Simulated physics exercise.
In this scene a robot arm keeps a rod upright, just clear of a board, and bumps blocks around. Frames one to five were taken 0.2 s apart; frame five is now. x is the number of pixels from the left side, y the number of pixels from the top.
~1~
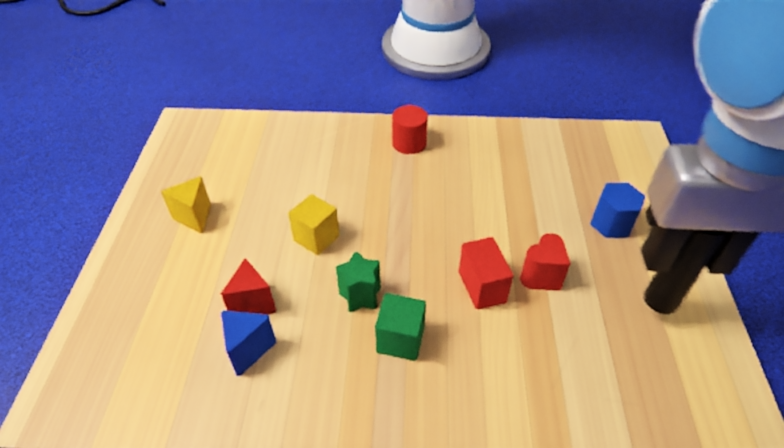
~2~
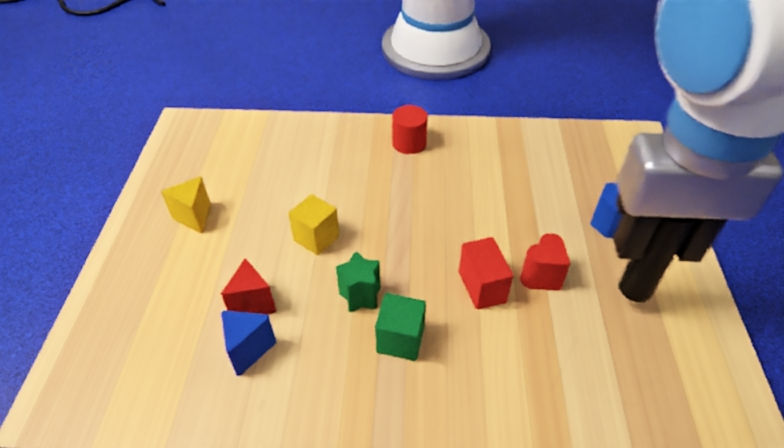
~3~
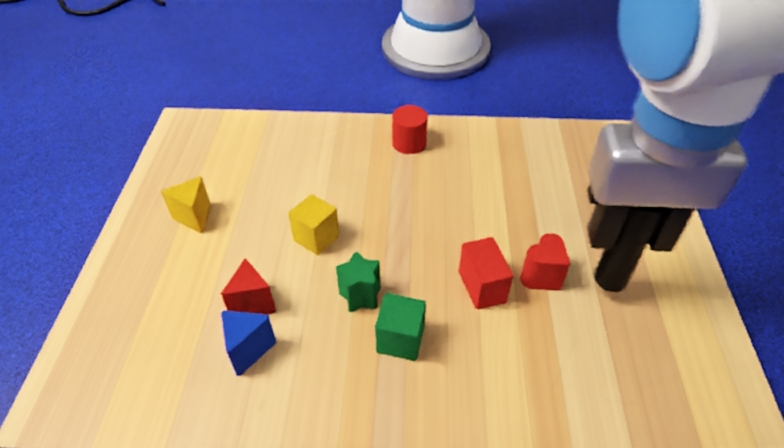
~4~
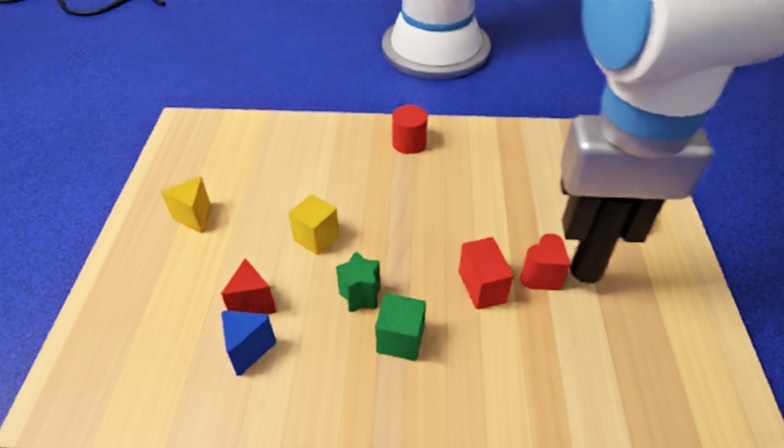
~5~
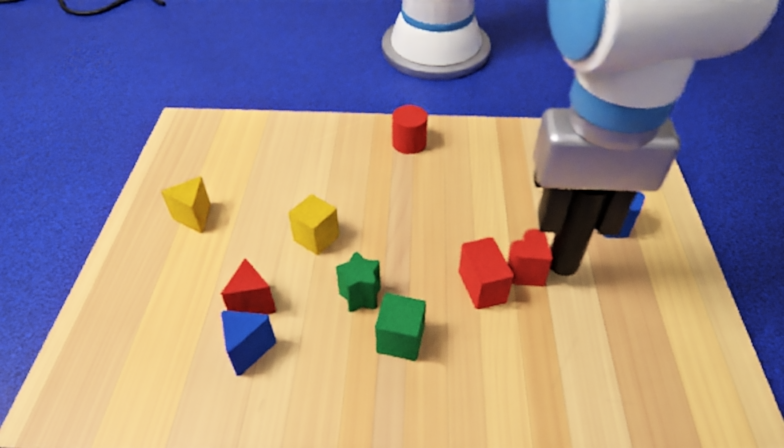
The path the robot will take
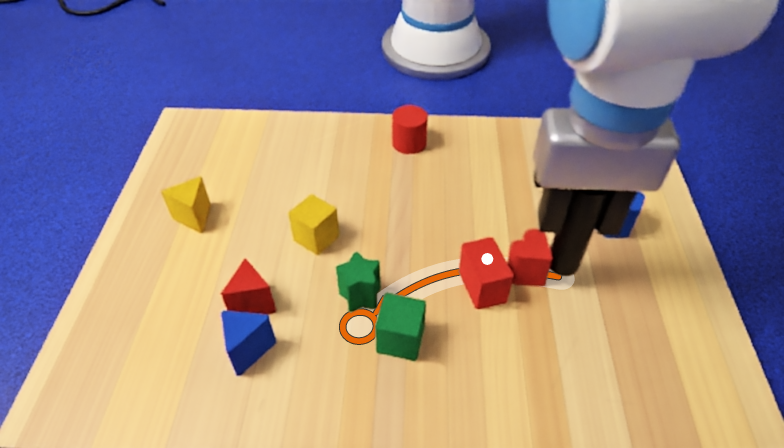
A white and blue robot arm with a dark rod works at the right of a pale wooden board on blue cloth, seen from above at an angle by a still camera. Red, green, blue and yellow blocks lie scattered across the board, a red heart beside a red block right of centre. The rod glides left and slightly away, then nudges the heart left against the red block.
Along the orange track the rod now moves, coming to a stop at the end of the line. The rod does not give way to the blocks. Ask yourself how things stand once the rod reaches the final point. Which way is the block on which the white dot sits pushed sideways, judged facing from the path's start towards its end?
It slides leftward.
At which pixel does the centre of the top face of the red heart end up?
At the end it should sit near (442, 223).
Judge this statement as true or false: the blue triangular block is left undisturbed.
That statement is accurate.
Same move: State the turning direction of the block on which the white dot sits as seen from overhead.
It rotates counterclockwise.
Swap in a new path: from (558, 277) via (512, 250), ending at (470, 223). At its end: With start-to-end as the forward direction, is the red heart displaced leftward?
I believe so.
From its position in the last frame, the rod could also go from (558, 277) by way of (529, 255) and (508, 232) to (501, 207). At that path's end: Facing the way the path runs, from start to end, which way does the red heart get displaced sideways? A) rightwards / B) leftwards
The answer is B.
Path on the board, from (558, 277) through (485, 269) and (418, 285) to (360, 326); the dot is on the red oblong.
On the path given first. One third of the way, rod (487, 256); red oblong (469, 262), turned 35° anticlockwise; red heart (463, 226), turned 35° clockwise.
Two thirds of the way, rod (418, 273); green square (400, 319); red oblong (436, 285), turned 90° anticlockwise; red heart (442, 223), turned 85° clockwise.
At the end, rod (359, 314); blue triangular block in place; green star (342, 274), turned 50° clockwise; green square (400, 323), turned 20° clockwise; red oblong (435, 287), turned 105° anticlockwise; red heart (442, 223), turned 85° clockwise.
